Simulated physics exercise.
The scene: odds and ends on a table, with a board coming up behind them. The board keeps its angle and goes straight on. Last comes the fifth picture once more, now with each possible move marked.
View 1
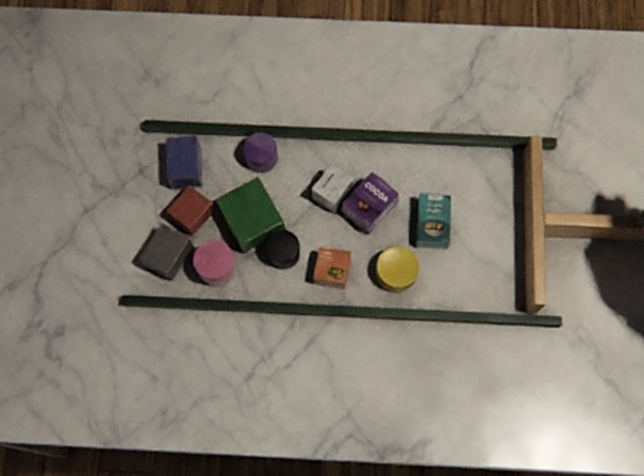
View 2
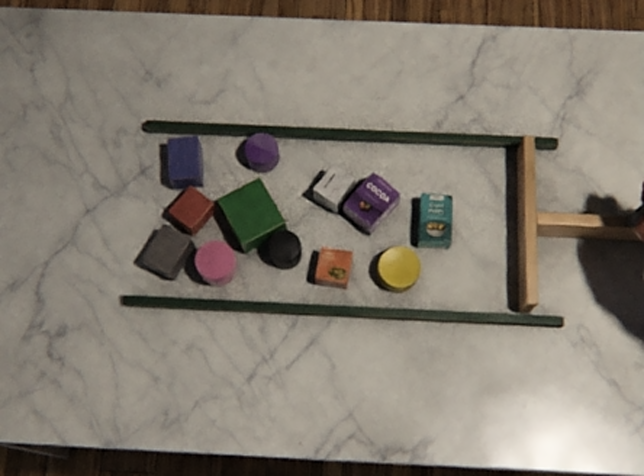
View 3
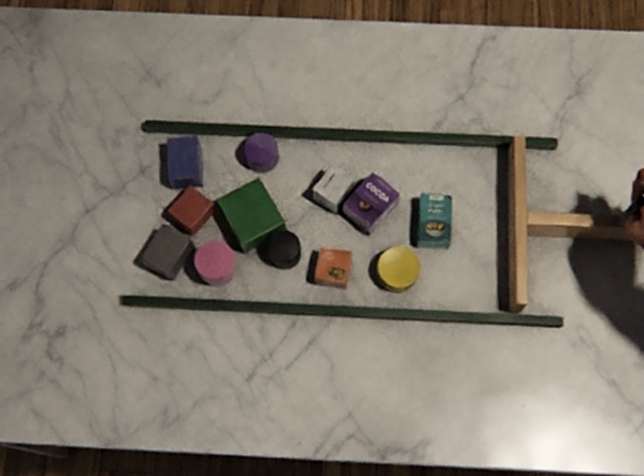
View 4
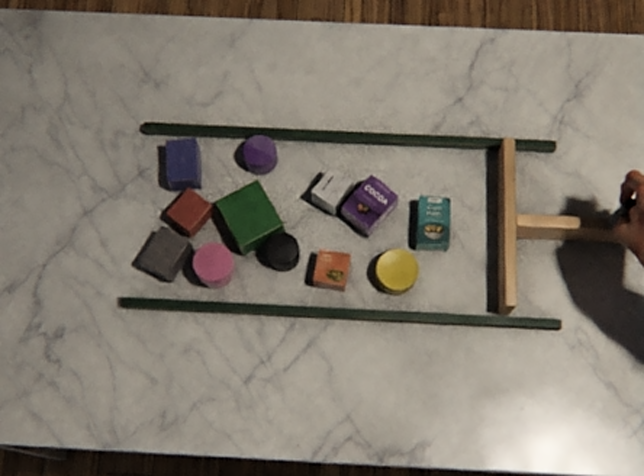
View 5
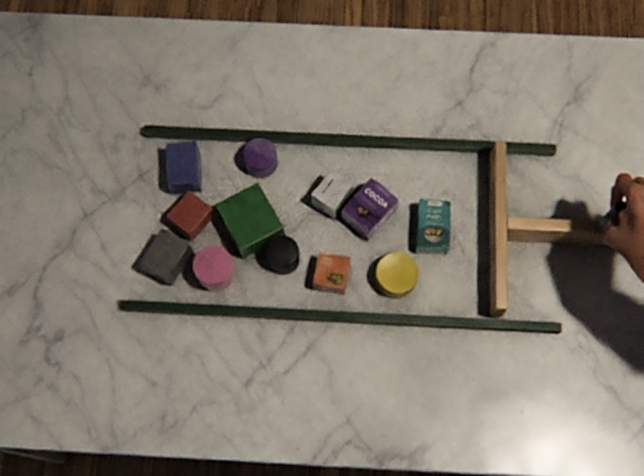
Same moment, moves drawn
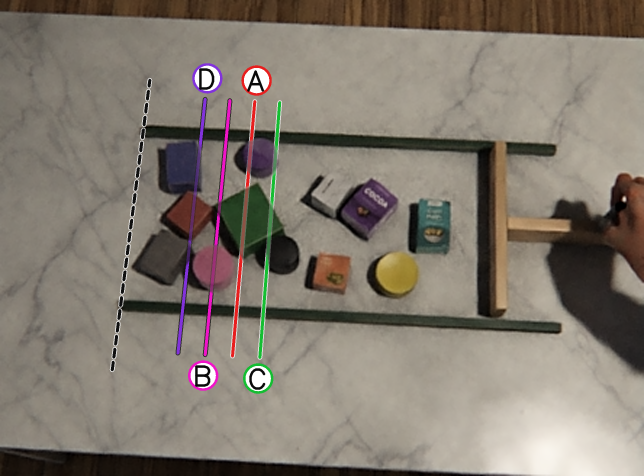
A wooden board with a handle, guided by a hand at the right, slides slowly left between two dark green rails, while the colourful blocks, tins, tubs and packets ahead of it stay in place on the marbled tabletop.
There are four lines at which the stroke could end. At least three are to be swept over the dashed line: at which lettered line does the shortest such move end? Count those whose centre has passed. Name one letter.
At least to B.
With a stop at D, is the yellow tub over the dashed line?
No.
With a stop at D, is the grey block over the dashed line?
By then, yes.
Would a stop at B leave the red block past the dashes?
Yes.
On the marked copy, A at (244, 223); B at (218, 222); C at (270, 224); D at (192, 220); the dashed line at (132, 217).
Following B. Soon after the start, board (399, 217); grey block (166, 258); blue block (185, 168); none across.
Later, board (297, 212); red block (142, 204); grey block (155, 261); none across.
In the end, board (219, 208); red block (85, 185); grey block (89, 261); four across.
As for the rest, A gets only two across; C gets only one across; D gets six across, but is farther than needed.
